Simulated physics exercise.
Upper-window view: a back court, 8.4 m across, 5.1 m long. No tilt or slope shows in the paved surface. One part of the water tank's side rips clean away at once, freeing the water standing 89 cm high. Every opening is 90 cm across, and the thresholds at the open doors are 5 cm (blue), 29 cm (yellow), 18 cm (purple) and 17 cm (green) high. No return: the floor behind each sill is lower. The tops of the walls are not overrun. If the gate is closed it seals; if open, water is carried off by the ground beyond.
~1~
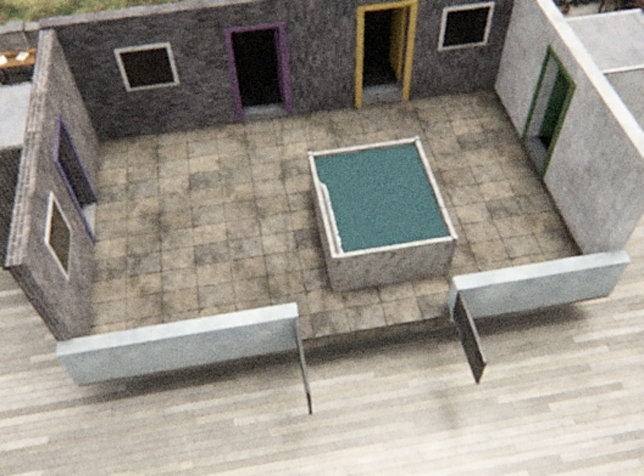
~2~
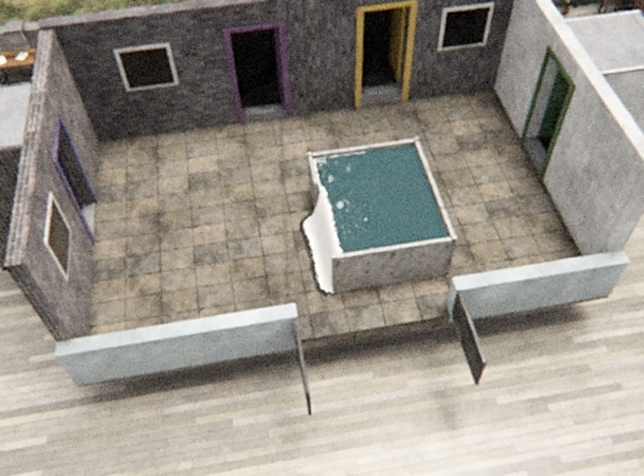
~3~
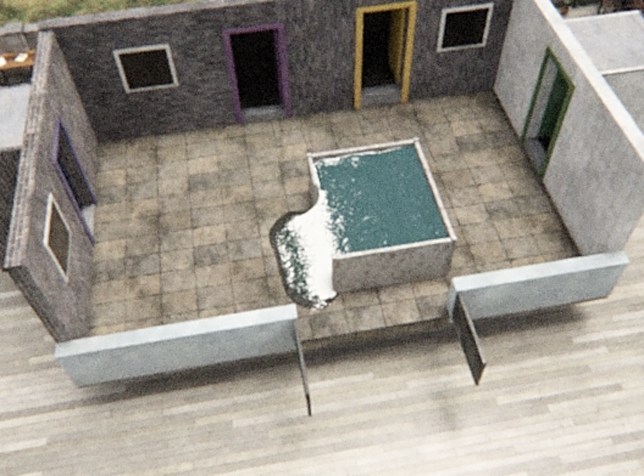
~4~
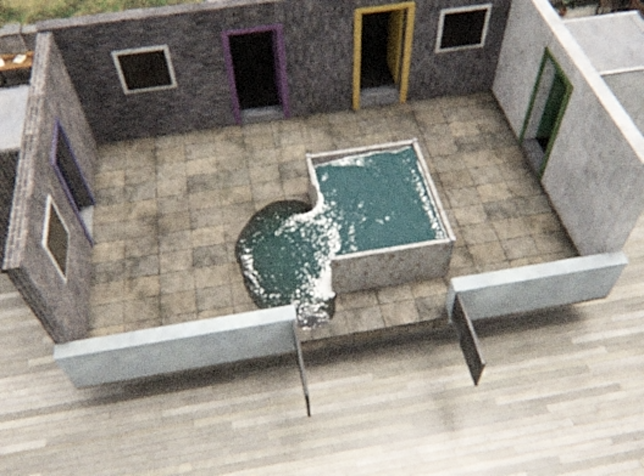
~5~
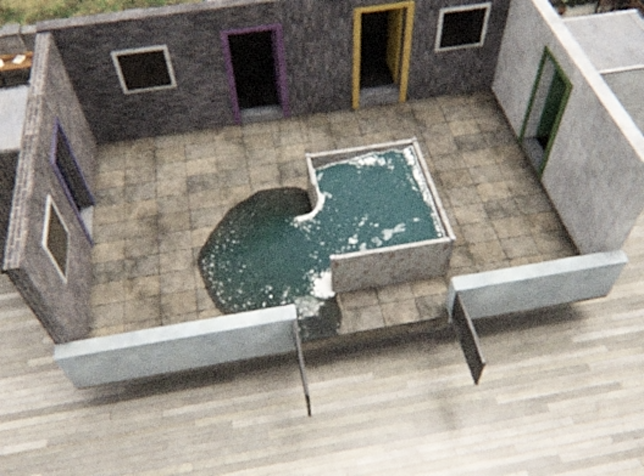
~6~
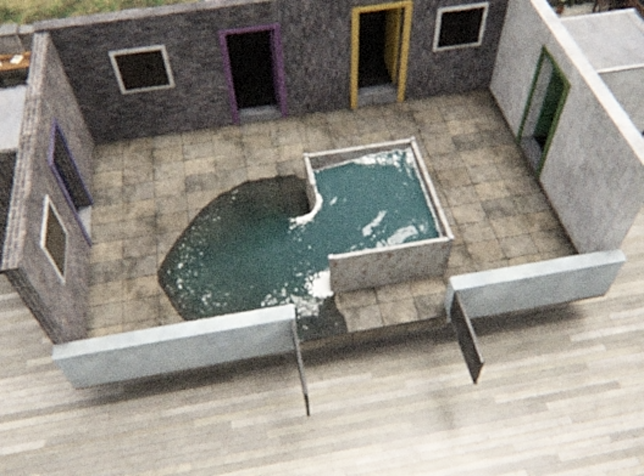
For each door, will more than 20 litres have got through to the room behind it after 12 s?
At the end, the blue door will see too much water come in. The yellow door will see an amount within the limit come in. The purple door will see an amount within the limit come in. The green door will see an amount within the limit come in.
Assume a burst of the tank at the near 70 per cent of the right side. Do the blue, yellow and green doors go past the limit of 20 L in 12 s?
Log - blue: Threshold topped, yellow: Threshold not reached, green: Threshold topped.
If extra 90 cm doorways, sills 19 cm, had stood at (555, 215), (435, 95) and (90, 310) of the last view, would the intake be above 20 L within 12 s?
So, in the order given, it's shy of the mark, then shy of the mark, then beyond the mark.
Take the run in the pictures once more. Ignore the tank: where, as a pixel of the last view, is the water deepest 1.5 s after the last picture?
Location: Approx. (87, 365).
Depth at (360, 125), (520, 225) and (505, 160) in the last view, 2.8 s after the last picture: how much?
Spot one 0 cm, spot two 0 cm, spot three 0 cm.
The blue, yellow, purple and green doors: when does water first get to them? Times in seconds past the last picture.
Blue: 0.6 s; yellow: 4.5 s; purple: 2.2 s; green: 5.5 s.
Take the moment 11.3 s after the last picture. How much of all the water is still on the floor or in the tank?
Roughly 84 per cent is still there.
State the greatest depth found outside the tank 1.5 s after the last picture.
Peak depth: Approx. 57 cm.
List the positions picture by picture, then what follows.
The water tank at (378, 197) is whole and still, 89 cm deep, in the first frame.
The front is at (309, 219), 0.8 m from the gap at (327, 243); 0.3 m2 of floor is under water; 89 cm left at the back of the water tank, in the second frame.
The front is at (283, 221), 1.1 m from the gap at (327, 244); 1.3 m2 of floor is under water; 88 cm left at the back of the water tank, in the third frame.
The front is at (241, 241), 1.6 m from the gap at (326, 246); 3.1 m2 of floor is under water; 81 cm left at the back of the water tank, in the fourth frame.
The front is at (202, 261), 2.2 m from the gap at (326, 246); 5.4 m2 of floor is under water; 75 cm left at the back of the water tank, in the fifth frame.
The front is at (163, 272), 2.8 m from the gap at (324, 245); 7.5 m2 of floor is under water; 76 cm left at the back of the water tank, in the sixth frame.
Then, 0.7 s after the last picture water covers 35 % of the floor and is deepest (60 cm) near (87, 365); blue door 11 cm at the sill, 2 L in, yellow door not reached, purple door not reached, green door not reached.
Then, 1.5 s after the last picture water covers 40 % of the floor and is deepest (57 cm) near (87, 365); blue door 22 cm at the sill, 71 L in, yellow door not reached, purple door not reached, green door not reached.
Then, 2.8 s after the last picture water covers 45 % of the floor and is deepest (44 cm) near (104, 145); blue door 15 cm at the sill, 180 L in, yellow door not reached, purple door 1 cm at the sill, 0 L in, green door not reached.
Then, 6.3 s after the last picture water covers 80 % of the floor and is deepest (18 cm) near (95, 158); blue door 14 cm at the sill, 261 L in, yellow door 4 cm at the sill, 0 L in, purple door 10 cm at the sill, 0 L in, green door 11 cm at the sill, 0 L in.
Then, 11.3 s after the last picture water covers 100 % of the floor and is deepest (15 cm) near (583, 278); blue door 8 cm at the sill, 359 L in, yellow door 10 cm at the sill, 0 L in, purple door 6 cm at the sill, 0 L in, green door 10 cm at the sill, 0 L in.
